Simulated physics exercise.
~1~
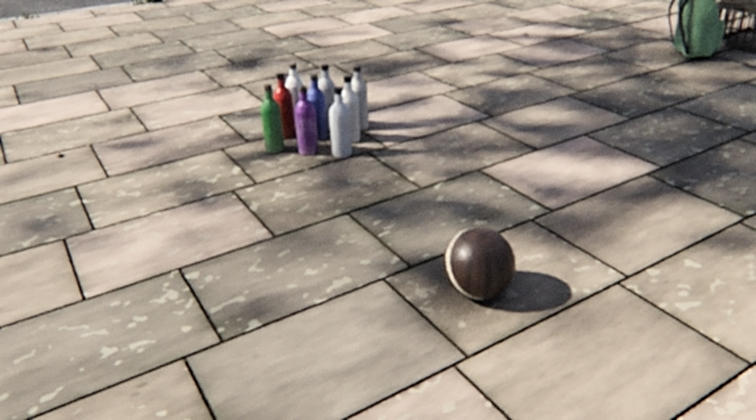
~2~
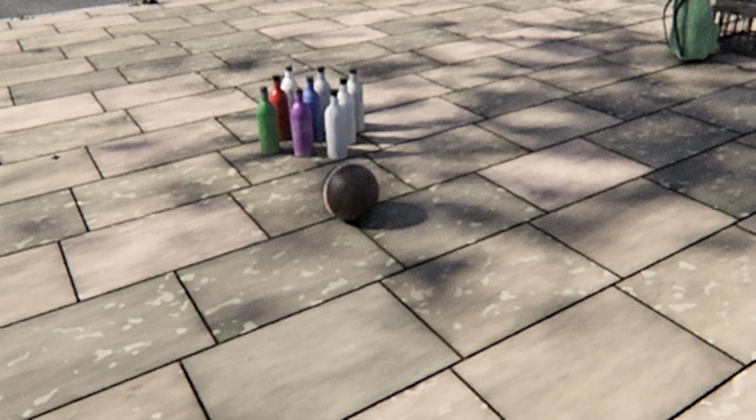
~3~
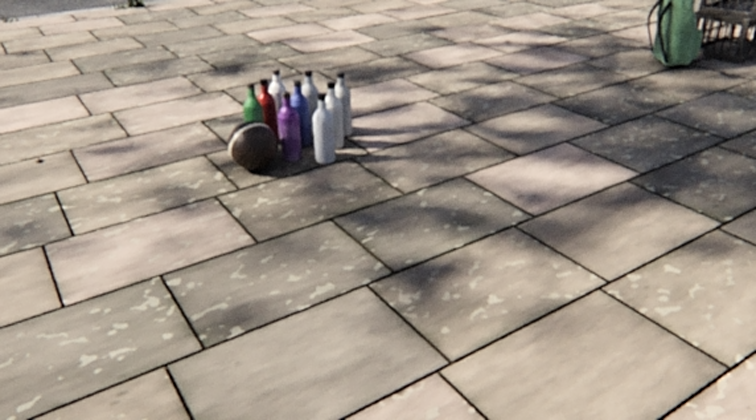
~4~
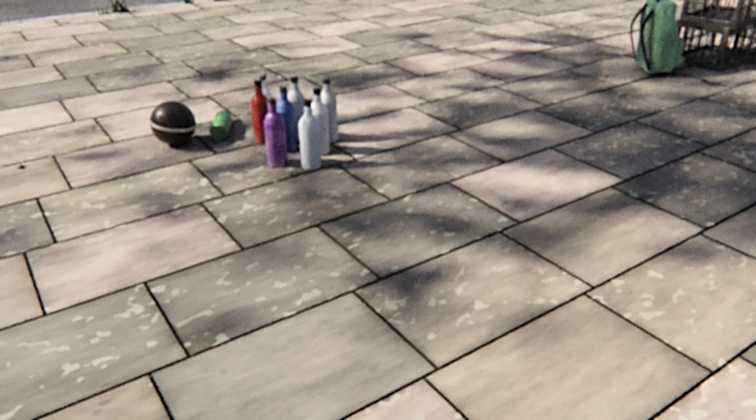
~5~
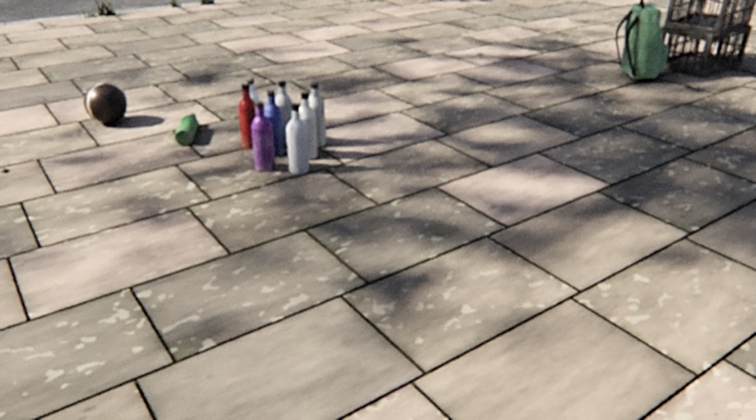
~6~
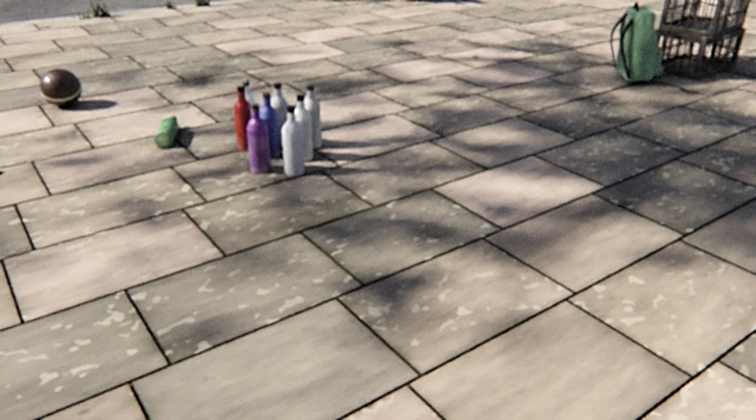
A dark ball rolled leftward across the stone paving toward a cluster of colorful bottles and clipped the green one at the left edge, knocking it flat, then kept rolling away to the left while the red, purple and other bottles stayed standing.
